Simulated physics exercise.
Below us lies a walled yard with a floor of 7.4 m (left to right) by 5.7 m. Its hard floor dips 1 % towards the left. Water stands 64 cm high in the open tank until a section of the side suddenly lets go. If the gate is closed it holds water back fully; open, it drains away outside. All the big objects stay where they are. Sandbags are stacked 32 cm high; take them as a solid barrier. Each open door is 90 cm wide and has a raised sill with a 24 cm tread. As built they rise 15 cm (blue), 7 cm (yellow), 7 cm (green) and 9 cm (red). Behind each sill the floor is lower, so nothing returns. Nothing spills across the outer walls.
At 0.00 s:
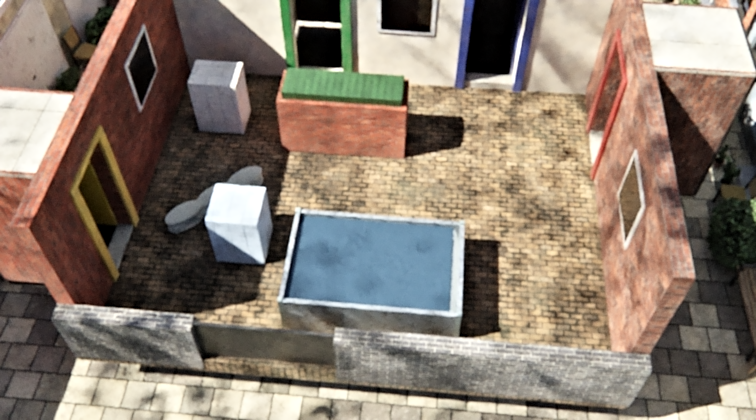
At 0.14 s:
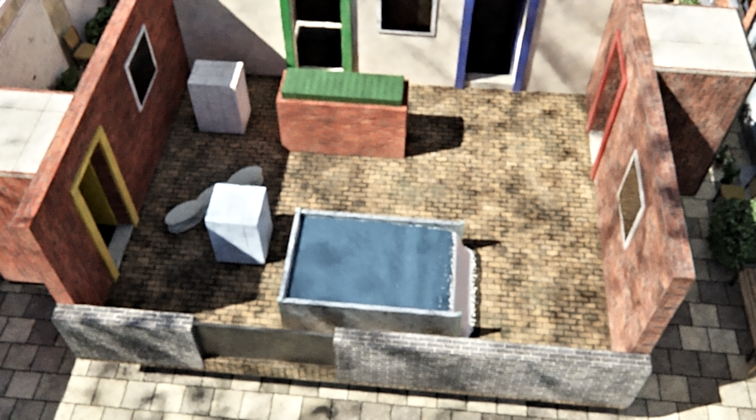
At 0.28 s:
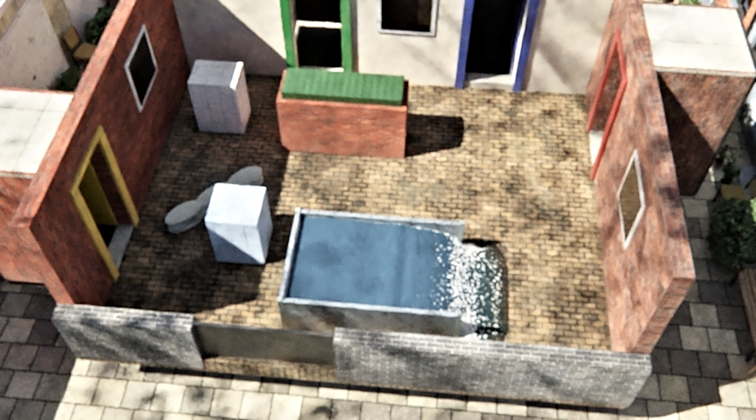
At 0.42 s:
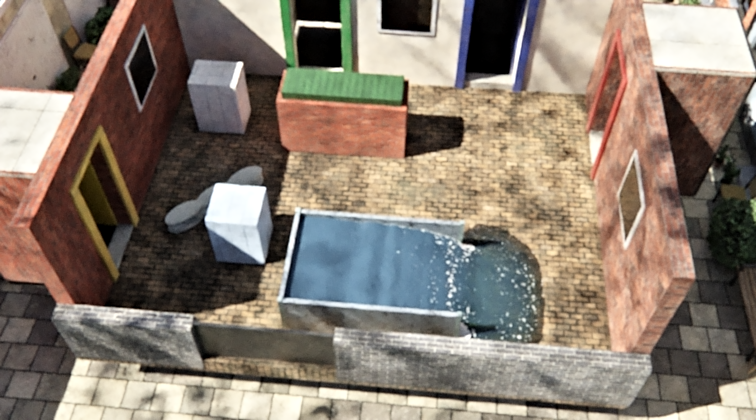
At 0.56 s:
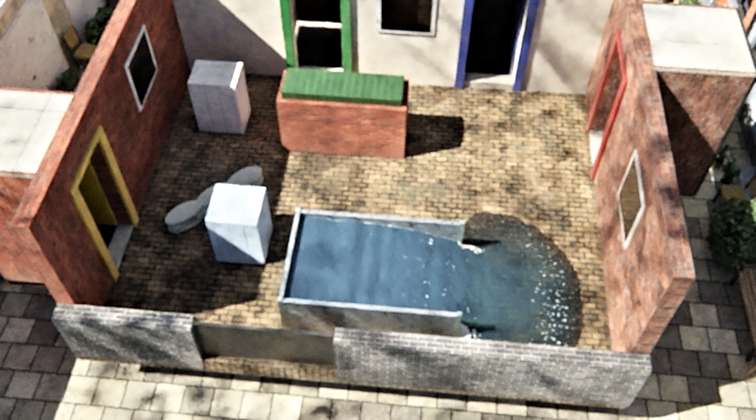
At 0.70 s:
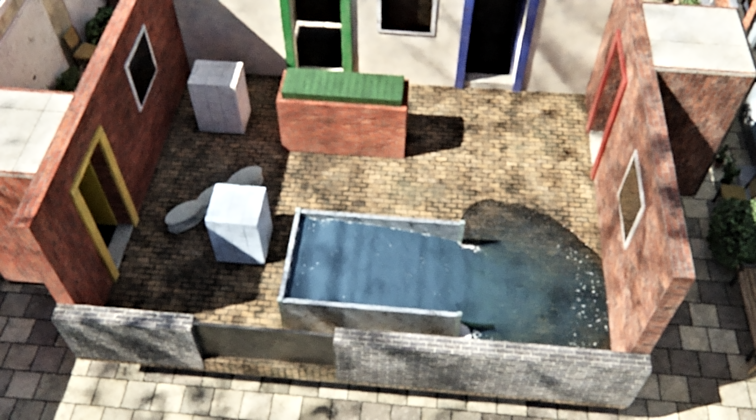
A small walled yard with a brick-paved floor is seen from high above by a camera that stays still. A green-topped brick planter stands near the back, pale blocks sit at left, a yellow-framed doorway is on the left wall, a red one on the right, and an open tank of blue water in front. The tank's right end gives way, and water pours out, foaming, then fans rightward across the paving in a widening dark pool.
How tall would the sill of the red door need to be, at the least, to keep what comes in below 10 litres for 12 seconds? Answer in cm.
Close to 8 cm is just enough.
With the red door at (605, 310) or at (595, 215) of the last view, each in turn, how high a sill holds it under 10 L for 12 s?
About 33 and 18 cm.
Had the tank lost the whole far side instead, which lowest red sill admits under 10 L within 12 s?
Then roughly 12.0 cm.
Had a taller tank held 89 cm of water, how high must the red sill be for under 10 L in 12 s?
Some 12.5 cm.
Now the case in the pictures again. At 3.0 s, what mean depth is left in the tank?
Some 18 cm.
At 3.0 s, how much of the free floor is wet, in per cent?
Some 30 per cent of it.
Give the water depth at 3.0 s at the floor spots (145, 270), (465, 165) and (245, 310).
About 0, 0 and 0 cm.
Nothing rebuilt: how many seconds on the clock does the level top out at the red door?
At about 3.0 s.
After 1.4 s water covers 20 % of the floor, deepest (44 cm) near (614, 367); it has not reached the red door.
After 3.0 s water covers 30 % of the floor, deepest (28 cm) near (534, 327); 10 cm at the red door, 0 litres in over its 9 cm sill.
After 12.0 s water covers 95 % of the floor, deepest (13 cm) near (192, 95); 3 cm at the red door, 5 litres in over its 9 cm sill.
At the red door as built, the water arrived by 1.7 s and peaked near 10 cm at 3.0 s.
With a sill of 6.5 cm, 21 litres would have come in within the 12 s; with 10 cm, 2 litres. So under 10 litres takes about 8 cm.
